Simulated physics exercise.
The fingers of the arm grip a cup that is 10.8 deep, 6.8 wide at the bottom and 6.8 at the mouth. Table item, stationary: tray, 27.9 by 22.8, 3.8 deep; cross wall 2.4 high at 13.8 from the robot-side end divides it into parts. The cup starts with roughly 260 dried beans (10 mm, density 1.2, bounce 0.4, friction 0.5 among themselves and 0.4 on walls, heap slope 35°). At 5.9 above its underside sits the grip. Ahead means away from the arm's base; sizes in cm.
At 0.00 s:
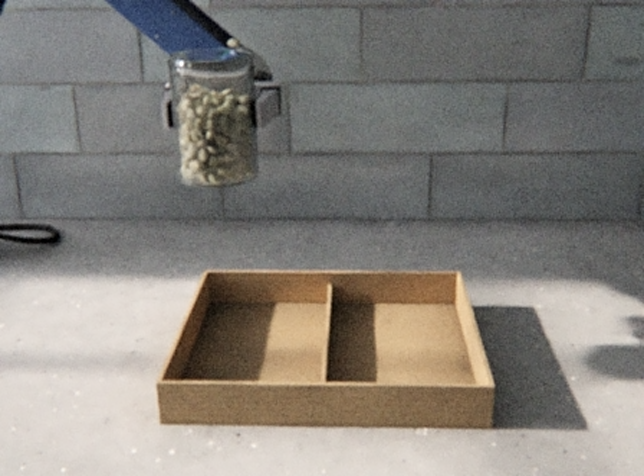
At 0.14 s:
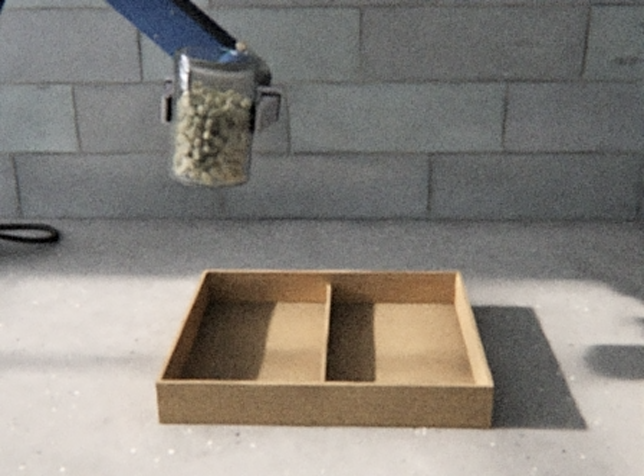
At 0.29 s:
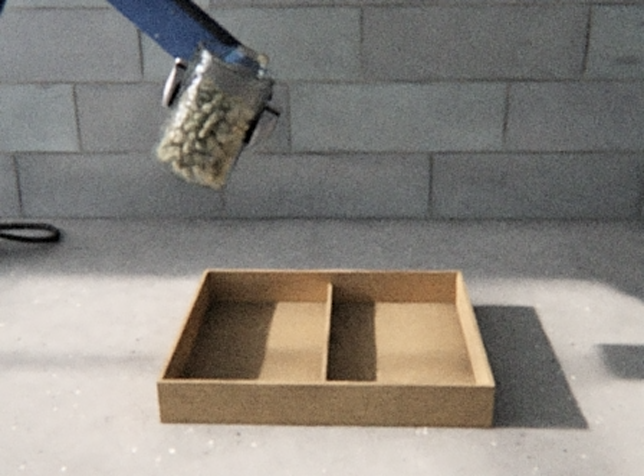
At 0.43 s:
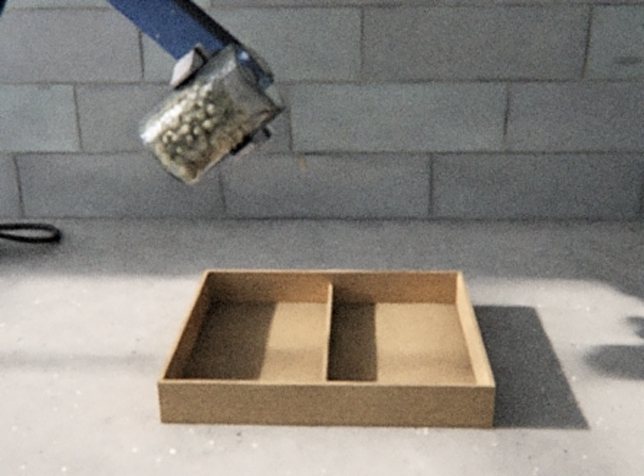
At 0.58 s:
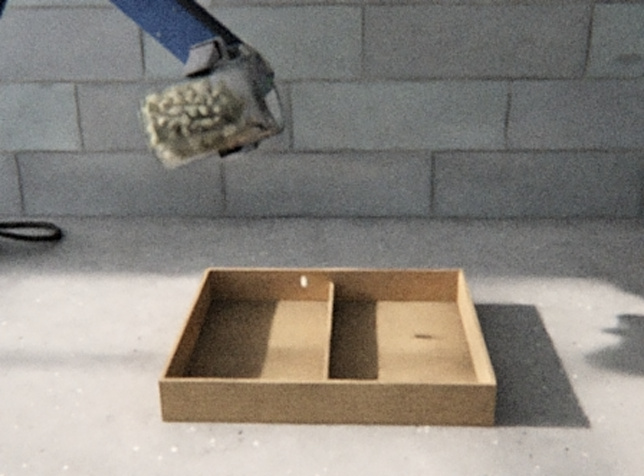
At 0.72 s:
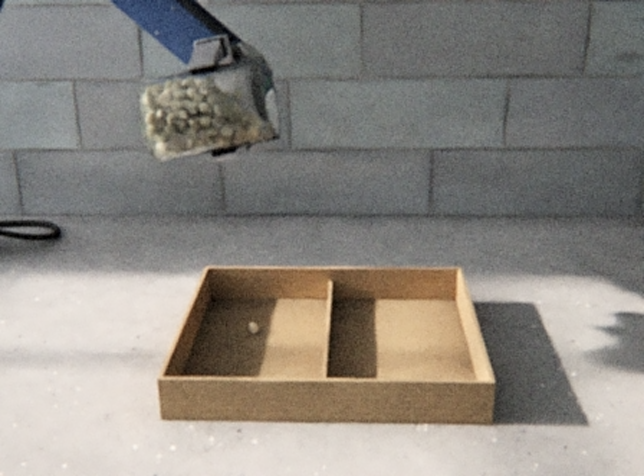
A clear cup filled with pale dried beans, held by a gripper on a blue robot arm, hangs at the upper left before a grey brick wall. Below it, on a speckled light counter seen from the front and slightly above, sits a shallow brown tray split by a cross wall. The cup tilts steadily until nearly sideways, the beans shift inside, and one drops into the tray's left part while the view stays still.
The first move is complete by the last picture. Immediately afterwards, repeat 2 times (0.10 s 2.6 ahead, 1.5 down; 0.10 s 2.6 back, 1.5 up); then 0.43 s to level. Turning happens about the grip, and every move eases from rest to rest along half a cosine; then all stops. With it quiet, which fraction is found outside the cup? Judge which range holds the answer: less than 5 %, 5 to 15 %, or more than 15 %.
The range is 5 to 15 %.
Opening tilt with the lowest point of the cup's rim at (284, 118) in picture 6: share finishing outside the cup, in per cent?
My estimate is some 0 per cent.
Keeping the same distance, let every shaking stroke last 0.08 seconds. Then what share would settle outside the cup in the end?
I'd expect close to 15 in a hundred.
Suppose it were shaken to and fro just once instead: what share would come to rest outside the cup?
Then about 5 per cent.
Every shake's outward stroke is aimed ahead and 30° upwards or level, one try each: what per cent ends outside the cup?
Try one gives about 35 in a hundred, try two about 25 in a hundred.
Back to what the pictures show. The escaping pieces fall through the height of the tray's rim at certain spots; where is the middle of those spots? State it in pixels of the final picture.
About at (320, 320).
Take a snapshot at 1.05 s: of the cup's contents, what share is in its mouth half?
I'd guess about 40 percent of it.
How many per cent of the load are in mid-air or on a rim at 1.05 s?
About 2 %.
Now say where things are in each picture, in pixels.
In the first frame, cup middle at (215, 119), level; upper third of the load around (215, 112), from x 180 to 250, top at y 45; 260 in the cup.
In the second frame, cup middle at (213, 118), tilted 8° forward; upper third of the load around (210, 111), from x 180 to 245, top at y 45.
In the third frame, cup middle at (212, 117), tilted 27° forward; upper third of the load around (208, 110), from x 165 to 265, top at y 60.
In the fourth frame, cup middle at (211, 116), tilted 52° forward; upper third of the load around (203, 107), from x 150 to 305, top at y 80; 259 in the cup, 1 in flight or on a rim.
In the fifth frame, cup middle at (211, 113), tilted 71° forward; upper third of the load around (197, 101), from x 150 to 305, top at y 80; 259 in the cup, 1 in the robot-side part.
In the sixth frame, cup middle at (209, 110), tilted 79° forward; upper third of the load around (188, 99), from x 150 to 270, top at y 80; 259 in the cup, 1 in the robot-side part.
By 1.05 s, tilted 79° forward, highest piece 25 above the table; 252 in the cup, 1 in the robot-side part, 1 in the far-side part, 6 in flight or on a rim.
By 1.38 s, tilted 26° forward, highest piece 28 above the table; 238 in the cup, 11 in the robot-side part, 10 in the far-side part, 1 in flight or on a rim.
By 1.75 s, level, highest piece 27 above the table; 238 in the cup, 11 in the robot-side part, 11 in the far-side part.
By 2.80 s, level, highest piece 27 above the table; 238 in the cup, 11 in the robot-side part, 11 in the far-side part.
Final count, 238 in the cup, 11 in the robot-side part, 11 in the far-side part. That is 8 % outside the cup.
